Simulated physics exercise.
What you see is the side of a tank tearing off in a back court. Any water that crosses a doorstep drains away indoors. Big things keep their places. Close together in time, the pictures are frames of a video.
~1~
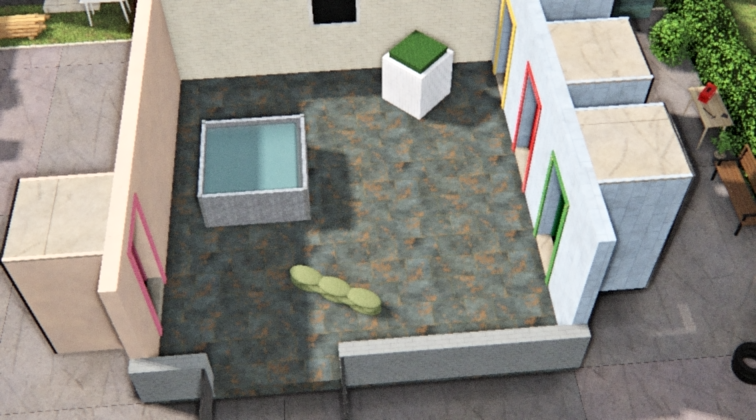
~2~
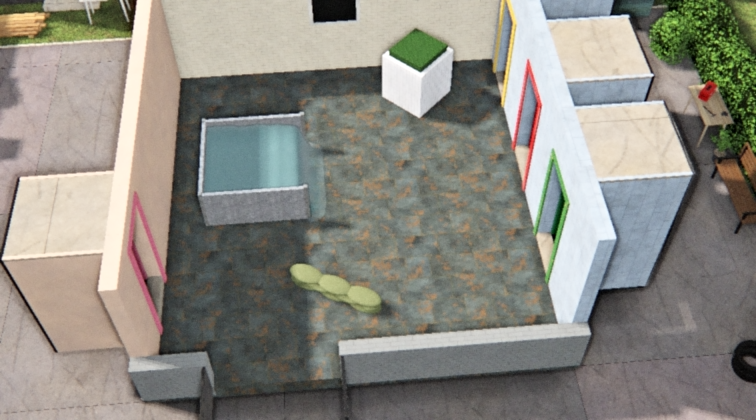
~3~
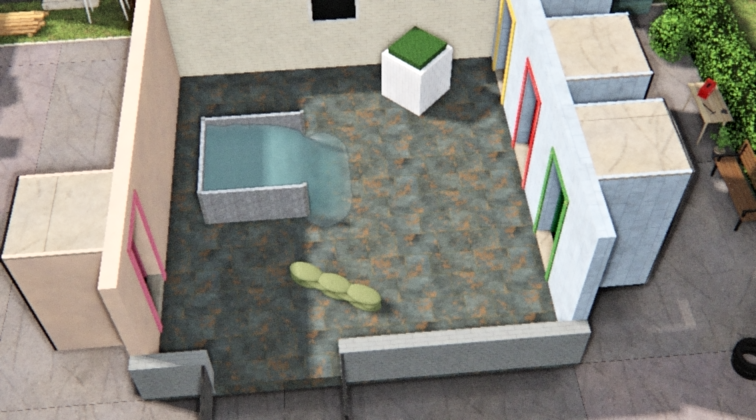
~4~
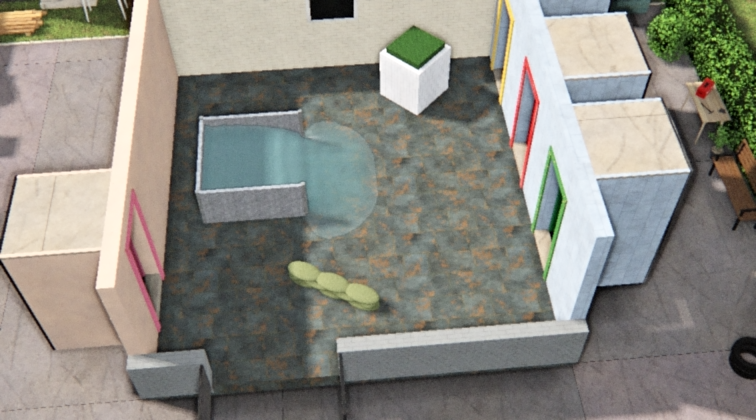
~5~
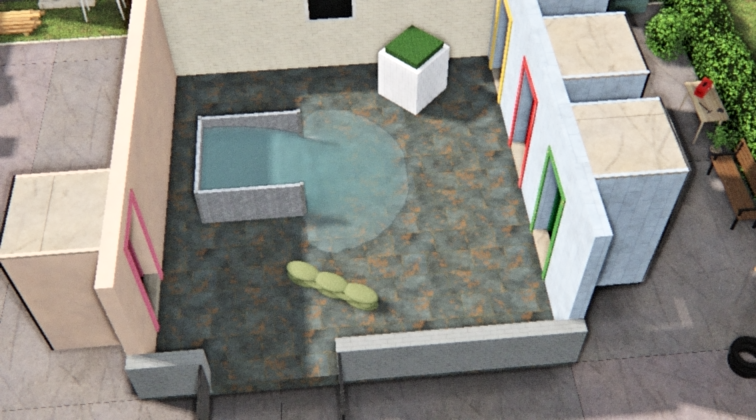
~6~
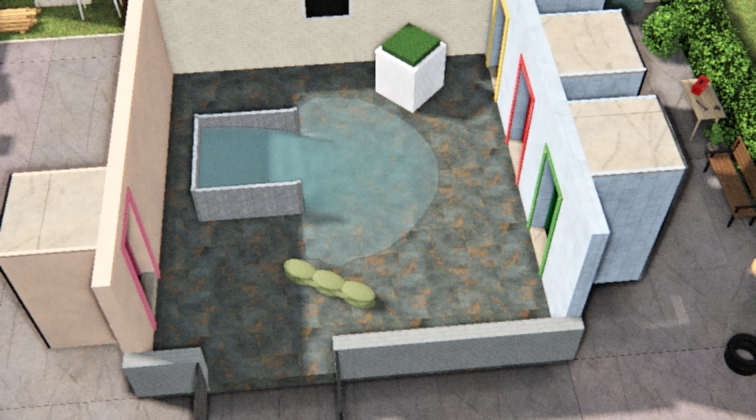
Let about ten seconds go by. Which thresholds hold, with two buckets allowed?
The pink door stays inside what's allowed there. The green door goes beyond what's allowed there. The red door goes beyond what's allowed there. The yellow door goes beyond what's allowed there.
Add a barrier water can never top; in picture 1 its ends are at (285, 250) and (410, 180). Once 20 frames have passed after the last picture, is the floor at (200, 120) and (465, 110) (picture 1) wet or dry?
Not wet, soaked.
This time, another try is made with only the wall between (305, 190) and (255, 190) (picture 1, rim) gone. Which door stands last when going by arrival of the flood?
The yellow-painted one.
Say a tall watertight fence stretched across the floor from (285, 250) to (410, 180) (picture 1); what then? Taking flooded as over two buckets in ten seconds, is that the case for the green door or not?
In the end the green door falls below the limit.
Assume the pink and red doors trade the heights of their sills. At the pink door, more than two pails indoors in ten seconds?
My reading: The pink one holds.
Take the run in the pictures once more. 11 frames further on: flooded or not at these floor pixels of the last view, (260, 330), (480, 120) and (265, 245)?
Result, as listed: Not wetted / wetted / not wetted.
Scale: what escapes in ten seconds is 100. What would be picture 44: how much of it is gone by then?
Close to 75 out of every hundred.
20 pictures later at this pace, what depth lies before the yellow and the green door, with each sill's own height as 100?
Approx. 210 % followed by 140 %.
A moment on, water covers 40 % of the floor; the pink door not reached, the green door not reached, the red door under two buckets in, the yellow door not reached.
Next, water covers 50 % of the floor; the pink door not reached, the green door under two buckets in, the red door far over two buckets in, the yellow door under two buckets in.
Then, water covers 55 % of the floor; the pink door not reached, the green door over two buckets in, the red door far over two buckets in, the yellow door over two buckets in.
Later, water covers 75 % of the floor; the pink door not reached, the green door over two buckets in, the red door far over two buckets in, the yellow door far over two buckets in.
In the end, water covers 95 % of the floor; the pink door wet at the sill, nothing in, the green door over two buckets in, the red door far over two buckets in, the yellow door far over two buckets in.
